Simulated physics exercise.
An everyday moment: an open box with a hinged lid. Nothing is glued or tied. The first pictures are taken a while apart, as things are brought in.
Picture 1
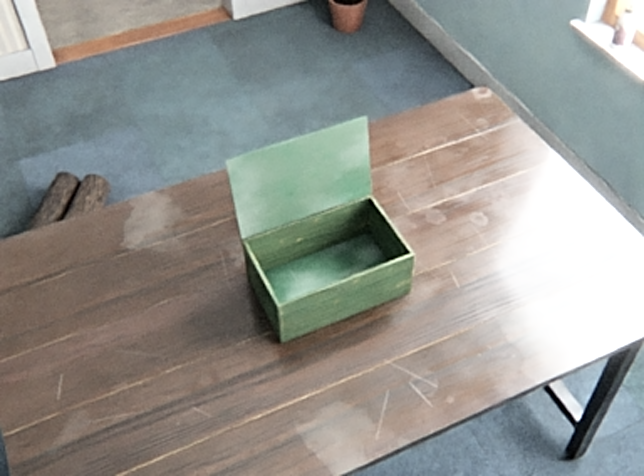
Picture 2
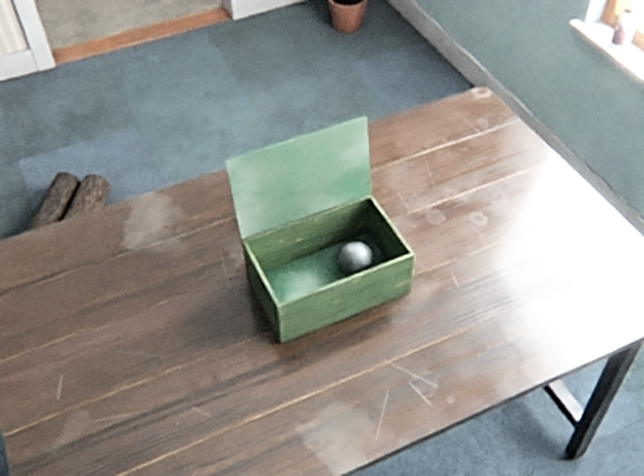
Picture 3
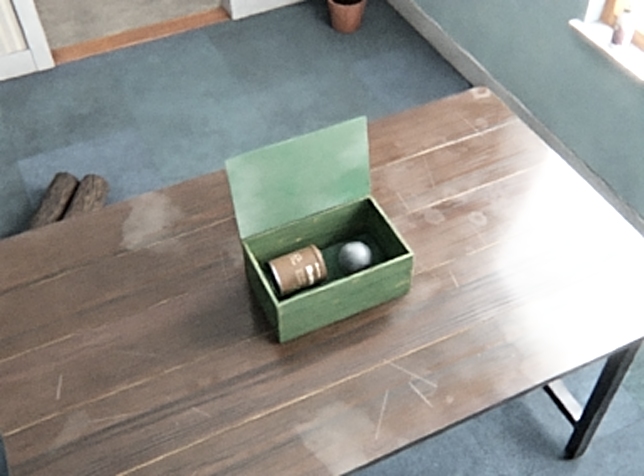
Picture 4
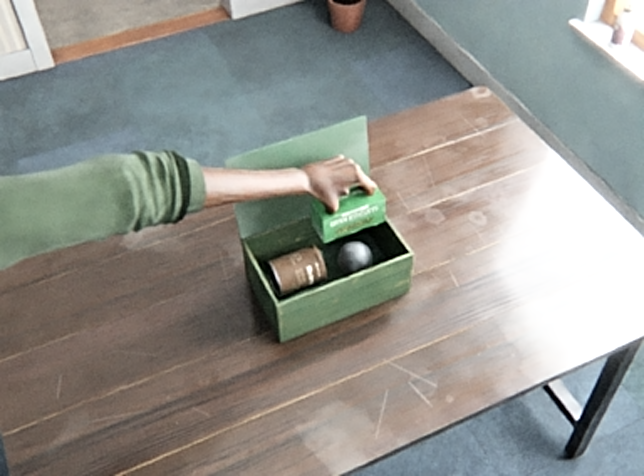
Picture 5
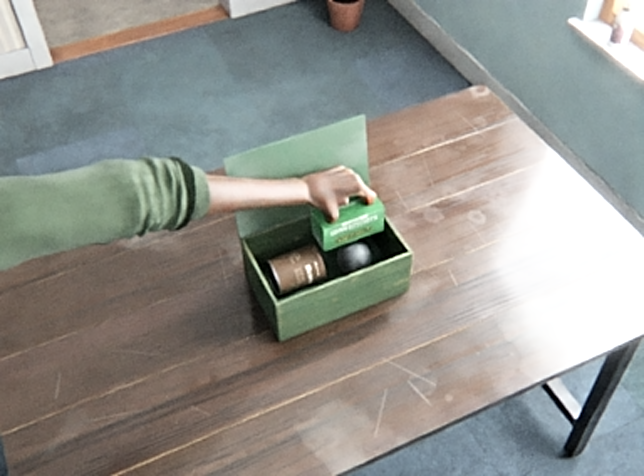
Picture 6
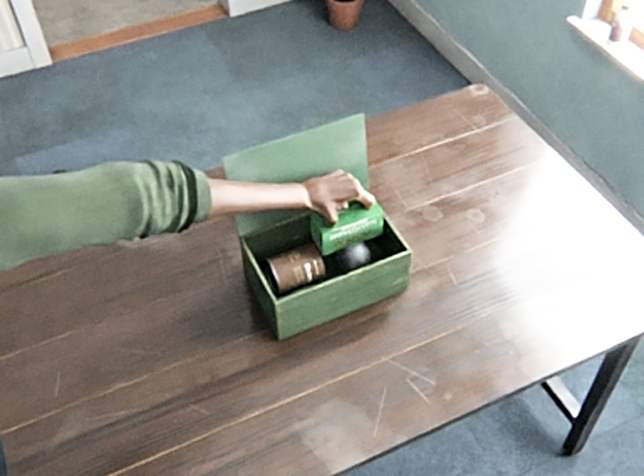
On a wooden table, an open green box held a dark ball, then a brown tin beside it, and a hand reached in from the left and lowered a green carton slightly into it.
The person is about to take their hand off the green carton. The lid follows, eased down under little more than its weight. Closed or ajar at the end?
Here the lid sits on the rim.
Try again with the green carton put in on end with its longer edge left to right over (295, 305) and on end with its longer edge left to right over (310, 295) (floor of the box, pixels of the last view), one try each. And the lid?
First try: It stays ajar; second try: It stays ajar.
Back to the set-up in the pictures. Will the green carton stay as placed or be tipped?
It tips.
Then, 0.40 s on from there, green carton on its side near (344, 248); grey ball shifted about its own width.
Then, 1.50 s on from there, lid 69° above the rim; green carton on its side near (344, 251); grey ball shifted about its own width; brown tin shifted a little.
Then, 1.90 s on from there, lid 14° above the rim; green carton on its side near (344, 251); grey ball shifted about its own width; brown tin shifted a little.
In the end, lid shut; toppled in the box, green carton; moved from the start, grey ball; brown tin unmoved. At the end, from the last picture's camera, green carton near (344, 251).
